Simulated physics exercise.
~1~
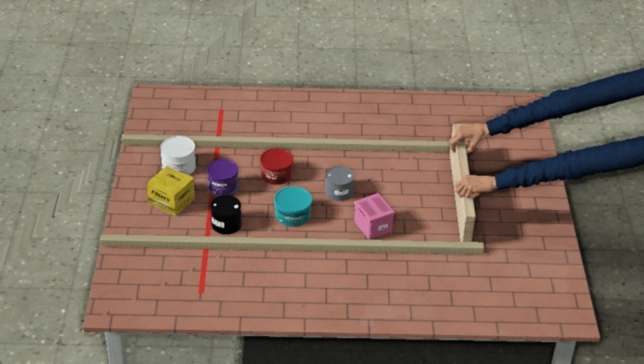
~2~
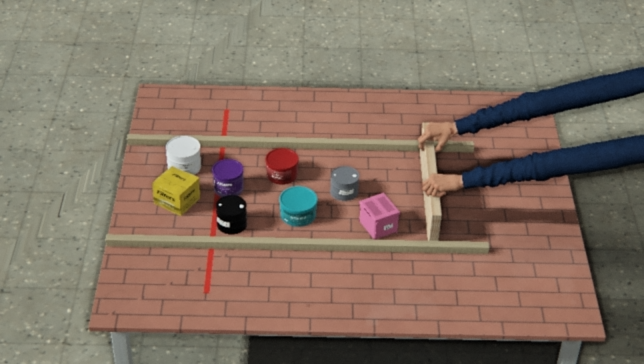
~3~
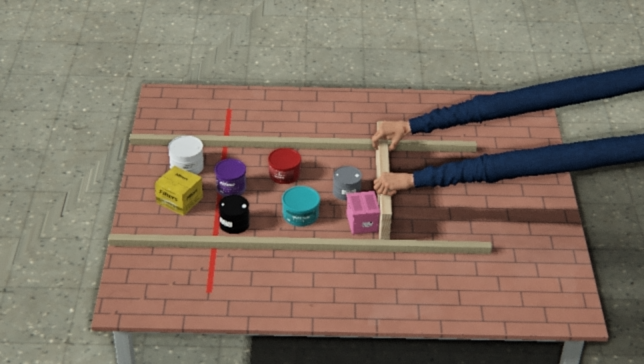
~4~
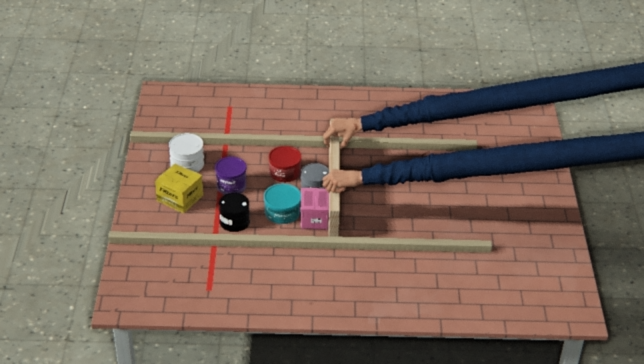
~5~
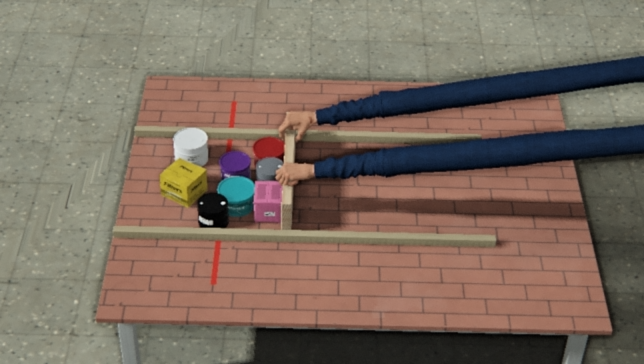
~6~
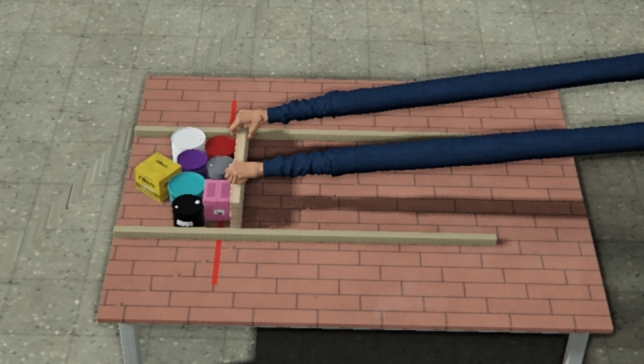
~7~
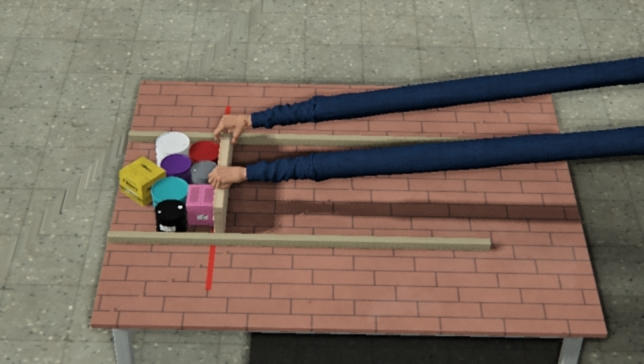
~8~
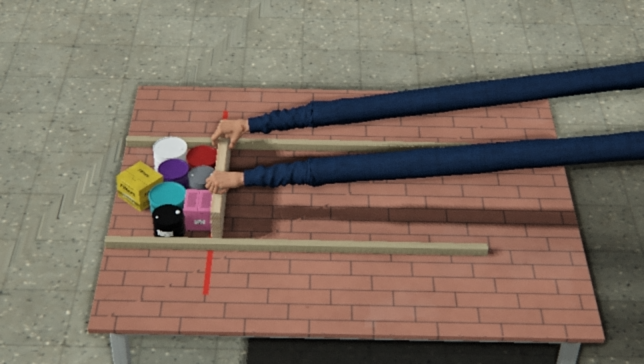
The clip shows two hands in dark sleeves pushing an upright plank leftward between two wooden rails on a brick-patterned table, gathering scattered colourful tubs and boxes into a tight cluster. The plank stops near the red line, with all the items still on the table.
